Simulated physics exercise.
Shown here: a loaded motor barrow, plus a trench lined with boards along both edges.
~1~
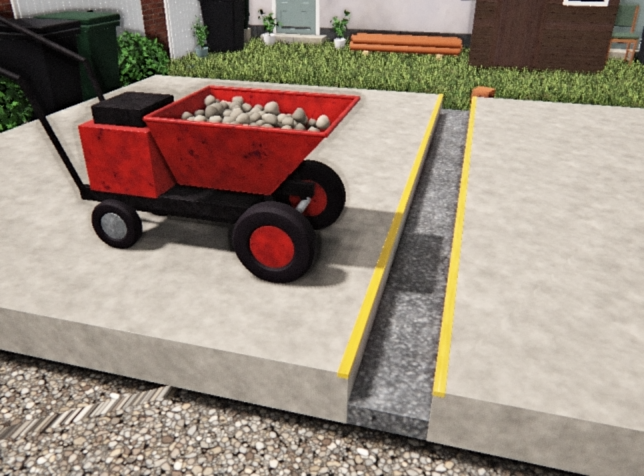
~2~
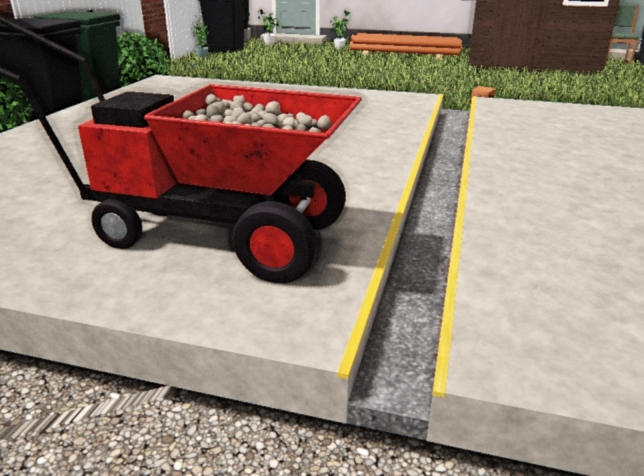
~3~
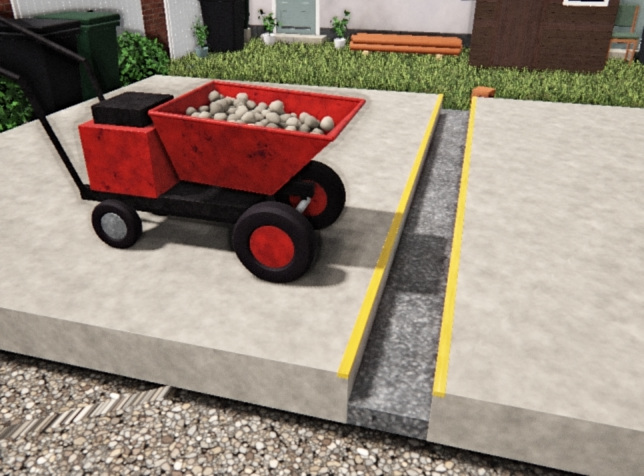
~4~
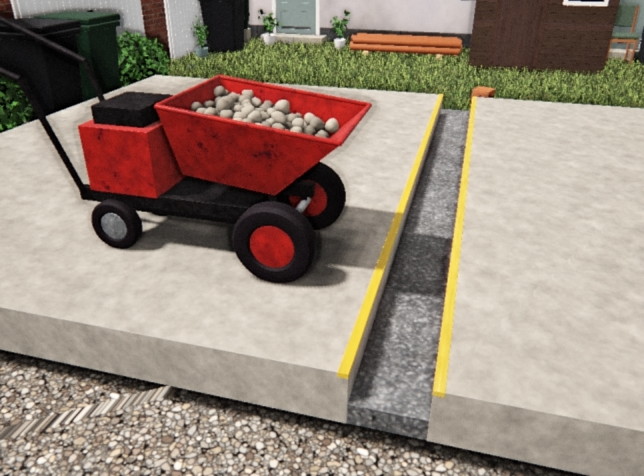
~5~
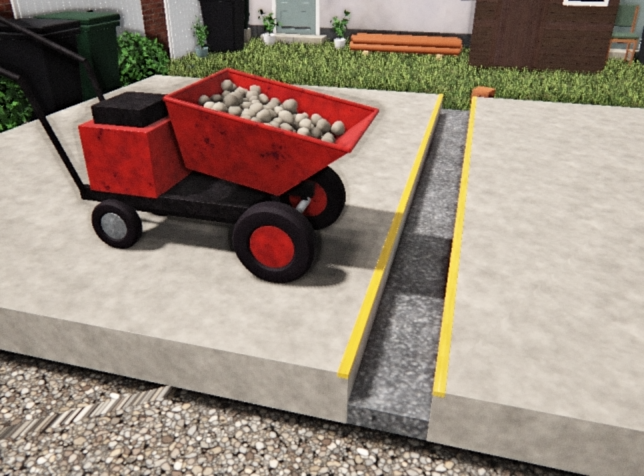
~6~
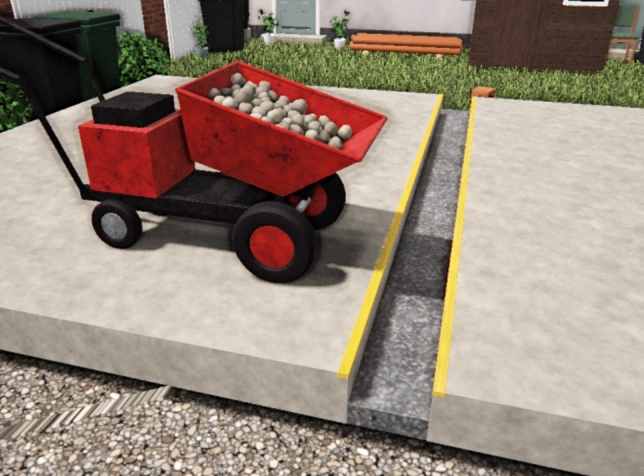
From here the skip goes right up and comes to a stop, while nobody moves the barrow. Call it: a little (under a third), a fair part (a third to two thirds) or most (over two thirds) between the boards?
A fair part.
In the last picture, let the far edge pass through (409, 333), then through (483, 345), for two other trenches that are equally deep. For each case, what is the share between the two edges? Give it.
Estimated share: Try 1 approx. 10 in a hundred, try 2 approx. 80 in a hundred.
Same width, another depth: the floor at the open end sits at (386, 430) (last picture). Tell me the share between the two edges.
Some 80 per cent.
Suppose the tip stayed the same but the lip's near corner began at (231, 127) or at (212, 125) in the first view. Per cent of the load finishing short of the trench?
I'd put it at around 30 percent the first time and 40 percent the second.
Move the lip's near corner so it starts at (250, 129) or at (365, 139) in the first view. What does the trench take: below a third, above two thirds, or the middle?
Spot one gives between a third and two thirds, spot two gives under a third.
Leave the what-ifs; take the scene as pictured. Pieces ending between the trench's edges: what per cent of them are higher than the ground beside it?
Around 5 in a hundred.
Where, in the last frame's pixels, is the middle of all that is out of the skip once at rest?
About (431, 280).
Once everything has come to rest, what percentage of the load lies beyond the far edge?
Close to 20 in a hundred.
Just after the last frame, skip tipped steeply; every one in the skip.
A moment on, skip tipped right over; roughly two thirds in the skip; roughly a third in or heaped over the trench; about a tenth beyond it.
Further on, skip tipped right over; roughly a quarter in the skip; roughly half in or heaped over the trench; roughly a quarter beyond it.
When it is over, skip tipped right over; roughly a quarter in the skip; roughly two thirds in or heaped over the trench; roughly a quarter beyond it.
